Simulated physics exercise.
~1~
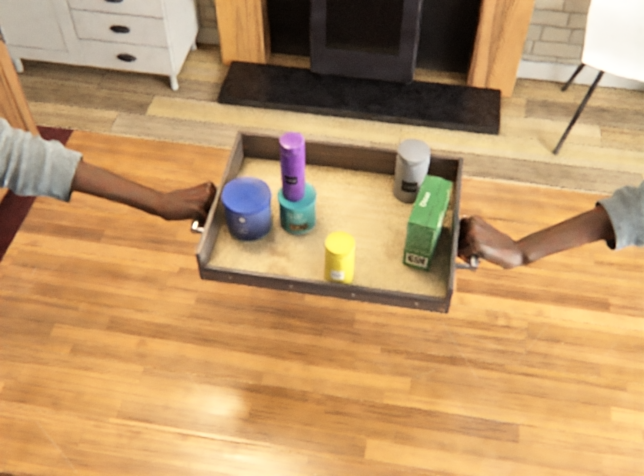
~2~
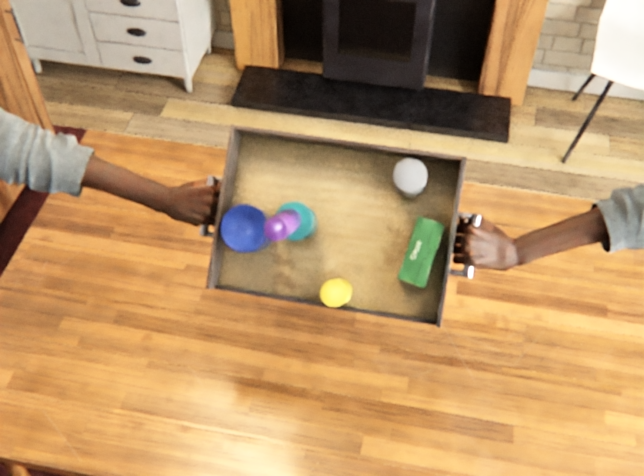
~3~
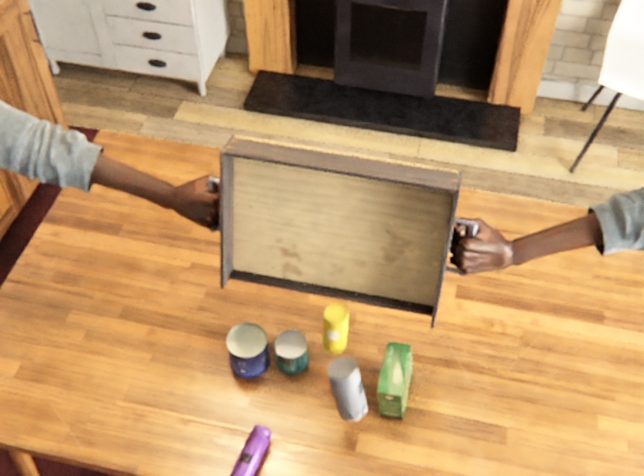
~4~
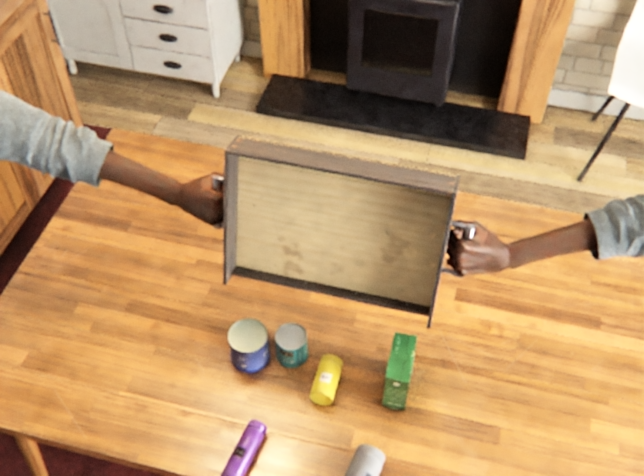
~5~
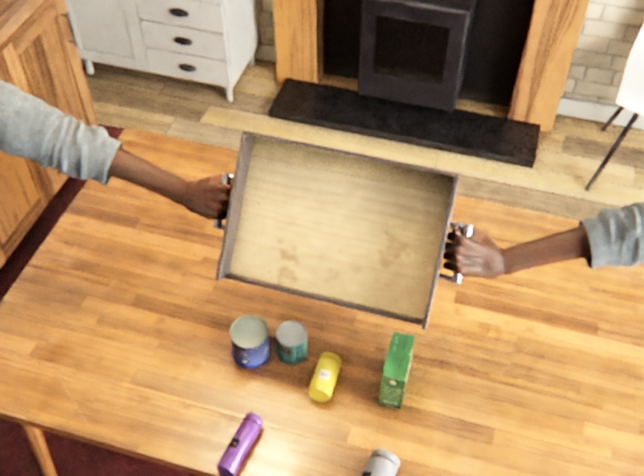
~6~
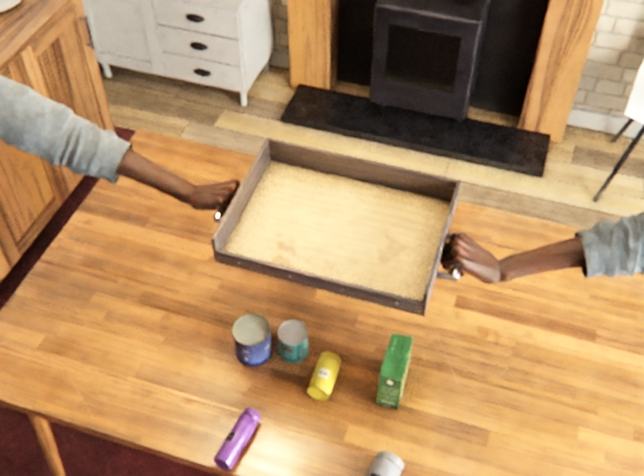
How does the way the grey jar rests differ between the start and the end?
At the start the grey jar stands upright in the crate, and at the end it lies on its side on the table.
